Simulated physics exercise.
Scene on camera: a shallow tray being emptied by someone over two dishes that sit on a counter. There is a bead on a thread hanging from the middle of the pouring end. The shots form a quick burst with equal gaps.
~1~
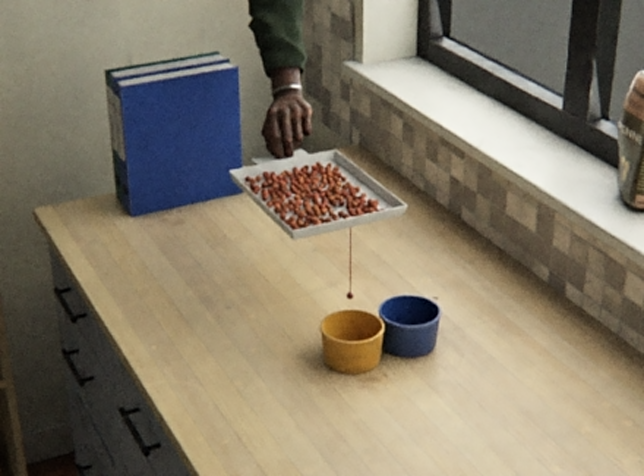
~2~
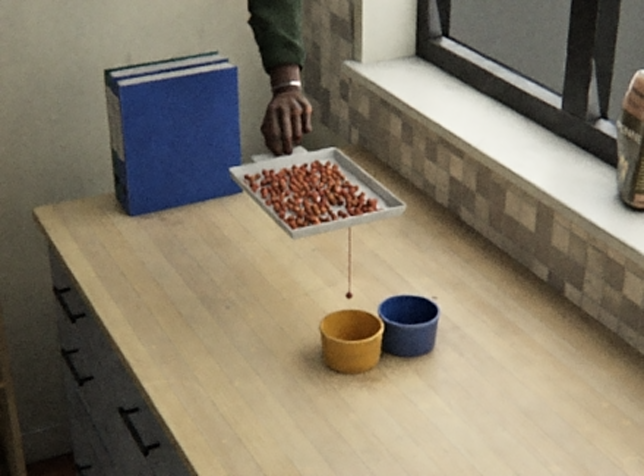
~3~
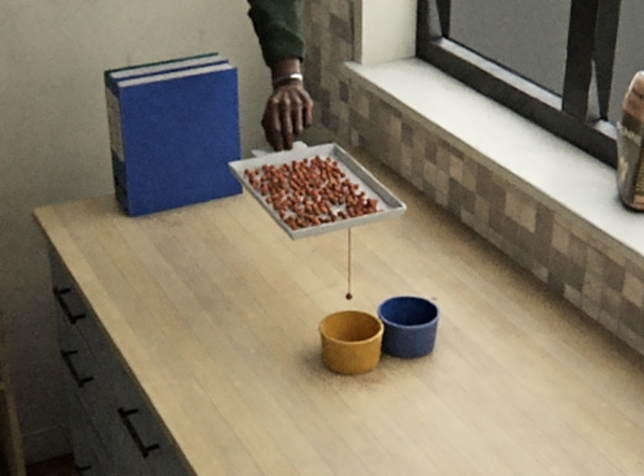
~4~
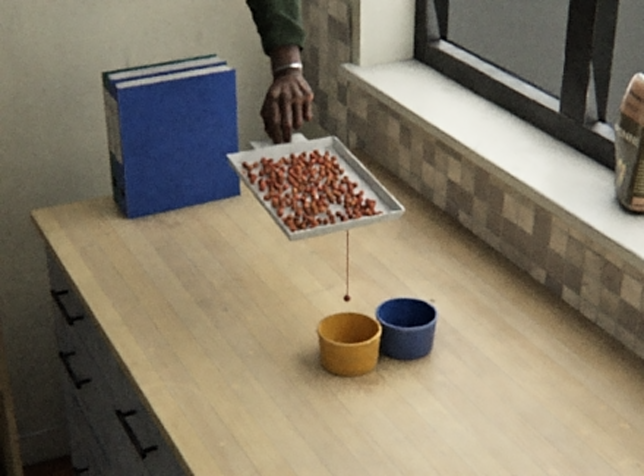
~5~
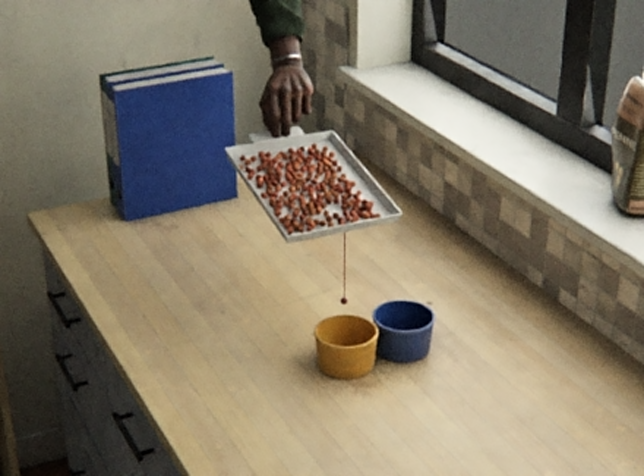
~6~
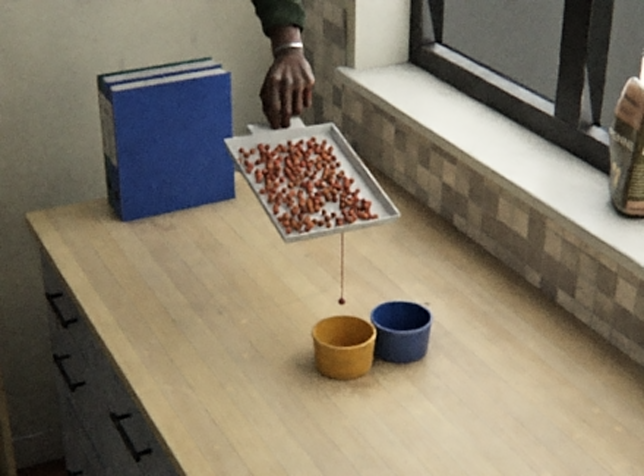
On a wooden counter by a window, a hand gradually tilting a tray of reddish pellets above orange and blue dishes.
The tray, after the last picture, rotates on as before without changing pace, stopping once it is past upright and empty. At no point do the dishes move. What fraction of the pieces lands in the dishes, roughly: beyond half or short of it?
Beyond half.
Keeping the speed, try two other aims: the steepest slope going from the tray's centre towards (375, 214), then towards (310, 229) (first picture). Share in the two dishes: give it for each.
The first try gives close to 40 per cent, the second close to 30 per cent.
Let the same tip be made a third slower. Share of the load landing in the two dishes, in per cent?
Roughly 80 percent, give or take.
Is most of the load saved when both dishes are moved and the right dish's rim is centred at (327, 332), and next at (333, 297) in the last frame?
Result - try one, below the halfway mark; try two, below the halfway mark.
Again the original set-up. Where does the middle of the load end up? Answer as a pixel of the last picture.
(363, 356).
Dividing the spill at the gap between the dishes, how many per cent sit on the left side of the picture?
That would be roughly 50 per cent.
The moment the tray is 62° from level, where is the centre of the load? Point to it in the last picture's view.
The centre of the load shows up near (340, 197) in the last view.
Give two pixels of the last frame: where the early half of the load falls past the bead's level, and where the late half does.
First close to (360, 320), next close to (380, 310).
Soon, tray tipped steeply; nearly all on the tray; a stray few in the air.
A while on, tray tipped past a quarter turn; nearly all on the tray; a stray few in the left dish; a stray few in the right dish; a stray few outside both.
Towards the end, tray tipped past a quarter turn; about half in the left dish; about a third in the right dish; about a quarter outside both.
Finally, tray tipped past a quarter turn; about half in the left dish; about a third in the right dish; about a quarter outside both.
